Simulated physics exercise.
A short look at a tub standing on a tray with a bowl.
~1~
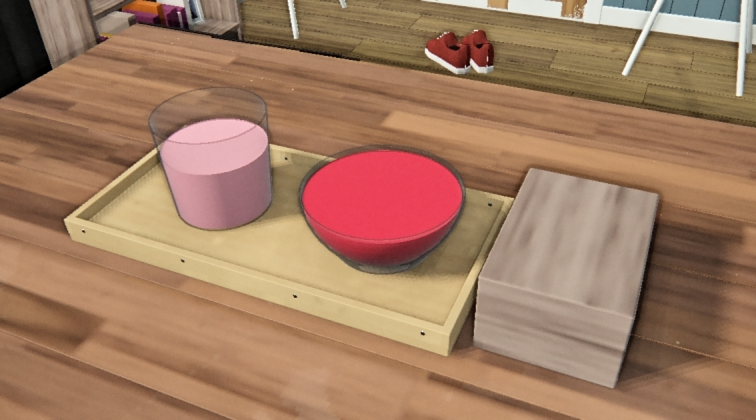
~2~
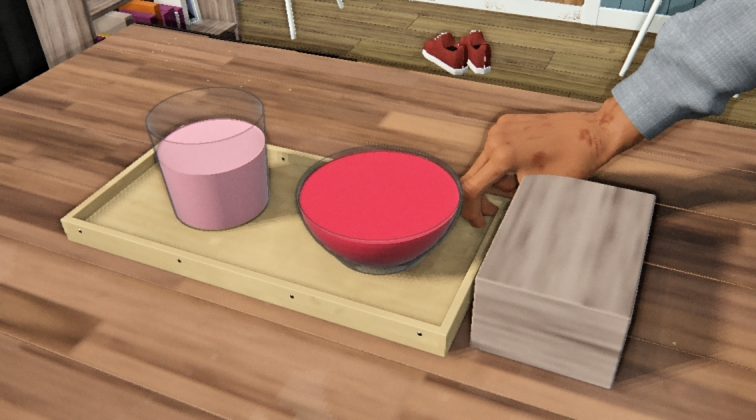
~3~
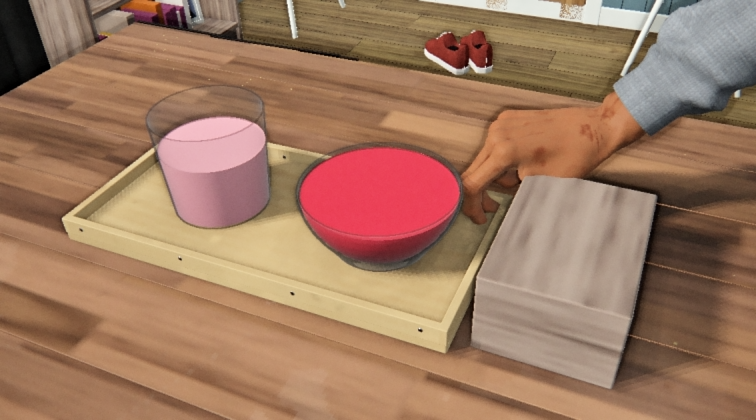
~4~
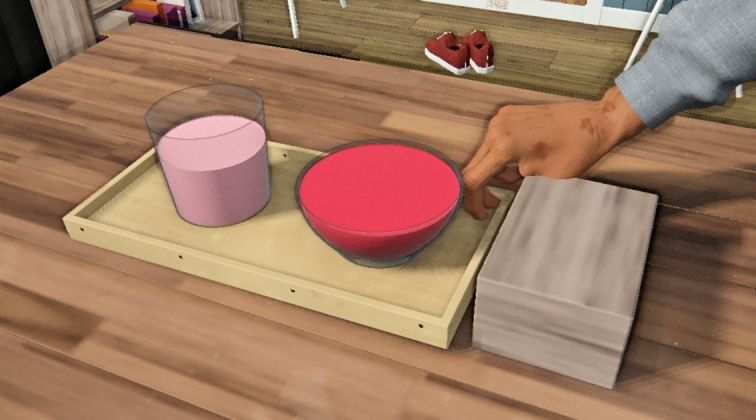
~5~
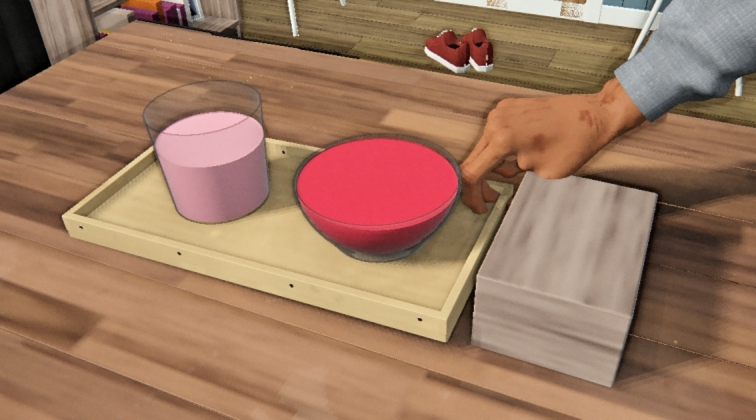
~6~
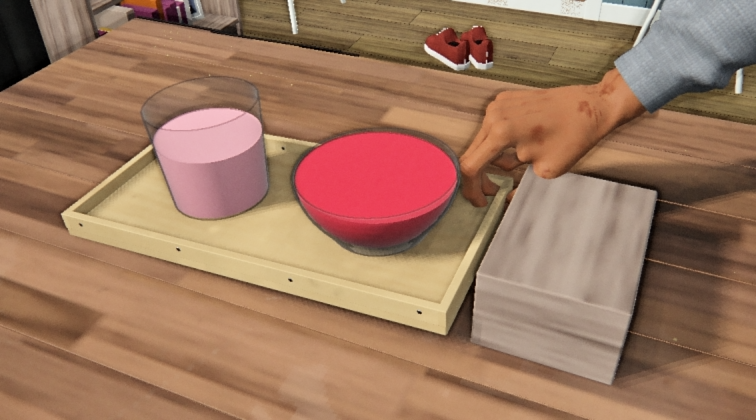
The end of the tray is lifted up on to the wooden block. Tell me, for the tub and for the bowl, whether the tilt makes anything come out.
In the end tub: Nothing goes over, bowl: Some goes over.
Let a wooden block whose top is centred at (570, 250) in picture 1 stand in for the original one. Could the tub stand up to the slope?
Survives.
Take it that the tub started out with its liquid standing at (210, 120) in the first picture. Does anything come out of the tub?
Then, put simply, some gets out.
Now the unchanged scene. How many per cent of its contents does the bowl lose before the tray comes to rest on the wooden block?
My figure: 26 in a hundred.
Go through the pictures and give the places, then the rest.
In the first frame, the tray lies flat; tub (217, 159) about two thirds full; bowl (383, 214) nearly full; wooden block (547, 334).
The second frame shows a hand takes the end of the tray; tub about two thirds full, surface at (212, 146); bowl nearly full, surface at (379, 194).
In the third frame, the end is rising; tub (215, 156) about two thirds full; bowl (380, 210) nearly full.
In the fourth frame, the end has come up a little; tub about two thirds full, surface at (212, 143); bowl nearly full, surface at (379, 187); wooden block (546, 334).
The fifth frame shows slope near 2°; tub (213, 151) about two thirds full; bowl (379, 202) nearly full.
The sixth frame shows the tray slopes by about 3°; tub about two thirds full, surface at (208, 135); bowl nearly full, surface at (376, 175); wooden block (545, 330).
Shortly, the tray slopes by about 8°; tub, none is lost; bowl, it has lost some.
Then, the tray slopes by about 14°; tub, none is lost; bowl, it has lost some.
At the finish, the tray slopes by about 13°, resting on the wooden block; tub, none is lost; bowl, it has lost some.
